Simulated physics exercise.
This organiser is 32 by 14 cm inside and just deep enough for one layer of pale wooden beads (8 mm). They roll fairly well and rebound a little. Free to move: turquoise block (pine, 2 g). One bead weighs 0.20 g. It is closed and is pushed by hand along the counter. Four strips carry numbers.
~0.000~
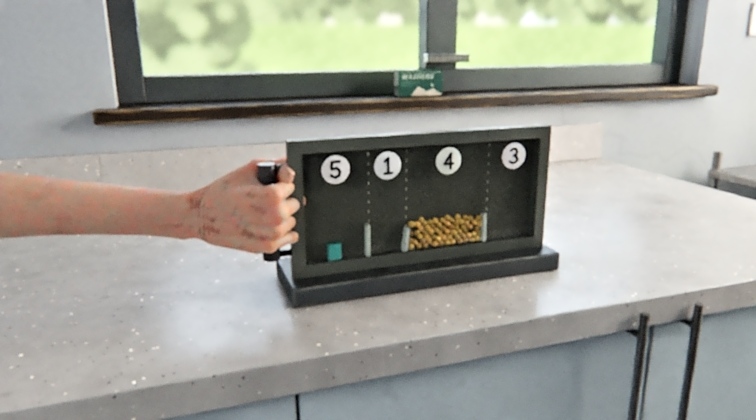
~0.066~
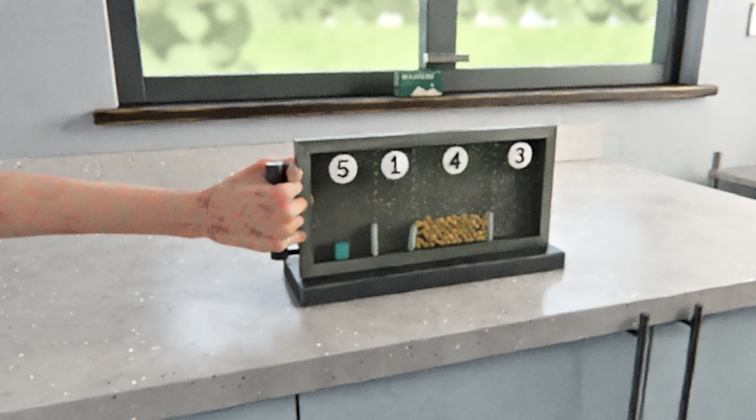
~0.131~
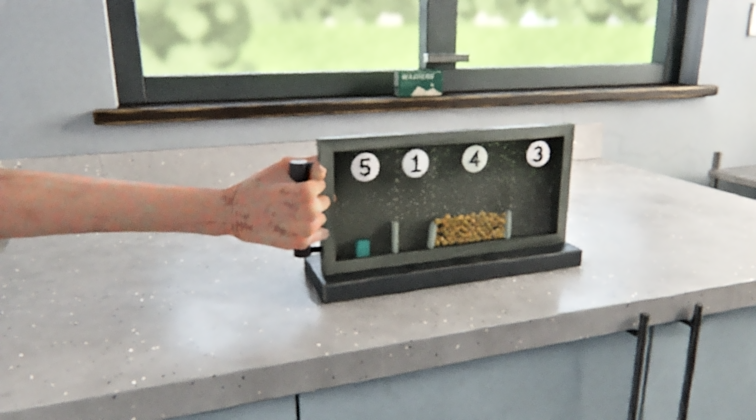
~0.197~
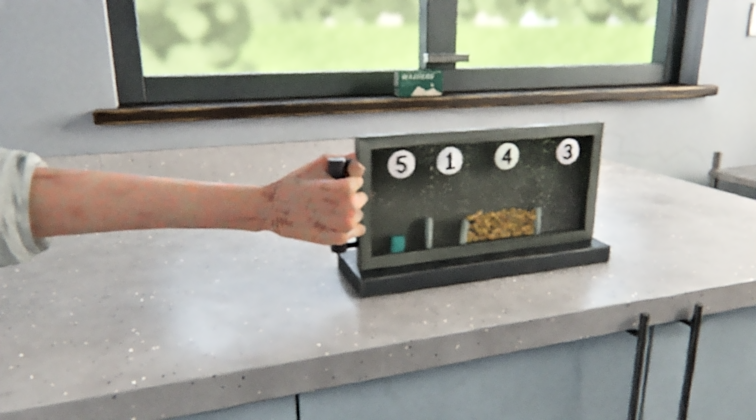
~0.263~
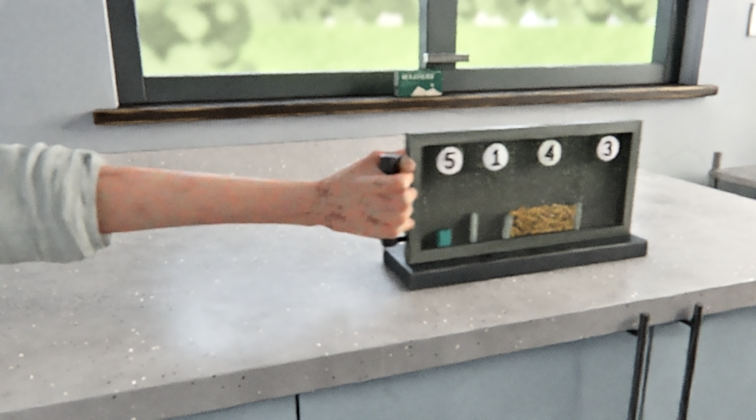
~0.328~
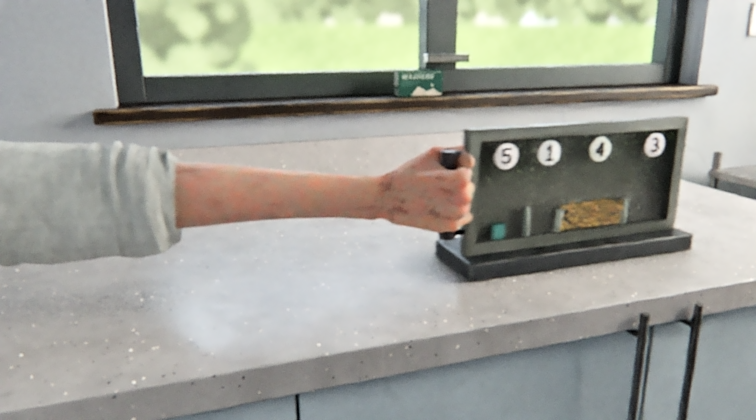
A hand pushes a dark numbered case of small beads rightward along the counter.
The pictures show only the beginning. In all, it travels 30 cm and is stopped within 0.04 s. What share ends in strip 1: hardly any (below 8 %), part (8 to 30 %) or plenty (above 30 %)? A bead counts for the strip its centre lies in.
No. 1: Hardly any.
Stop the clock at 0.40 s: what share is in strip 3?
About 0 per cent.
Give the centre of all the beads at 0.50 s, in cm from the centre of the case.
Some 5 cm right and 4 cm below.
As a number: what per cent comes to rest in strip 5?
Roughly 0 per cent.
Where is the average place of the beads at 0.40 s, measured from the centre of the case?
Some 4 cm right and 5 cm below.
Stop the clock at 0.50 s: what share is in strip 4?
About 90 per cent.
After 0.40 s, it is 30 cm to the right; the beads' middle is 4 cm right of and 5 cm below the centre; no. 4, 100 %.
After 0.50 s, it is 30 cm to the right; the beads' middle is 5 cm right of and 4 cm below the centre; no. 3, 10 %, no. 4, 90 %.
After 0.65 s, it is 30 cm to the right; the beads' middle is 5 cm right of and 5 cm below the centre; no. 3, 10 %, no. 4, 90 %.
At rest by 1.0 s, it is 30 cm to the right; no. 1, 0 %, no. 3, 10 %, no. 4, 90 %, no. 5, 0 %.
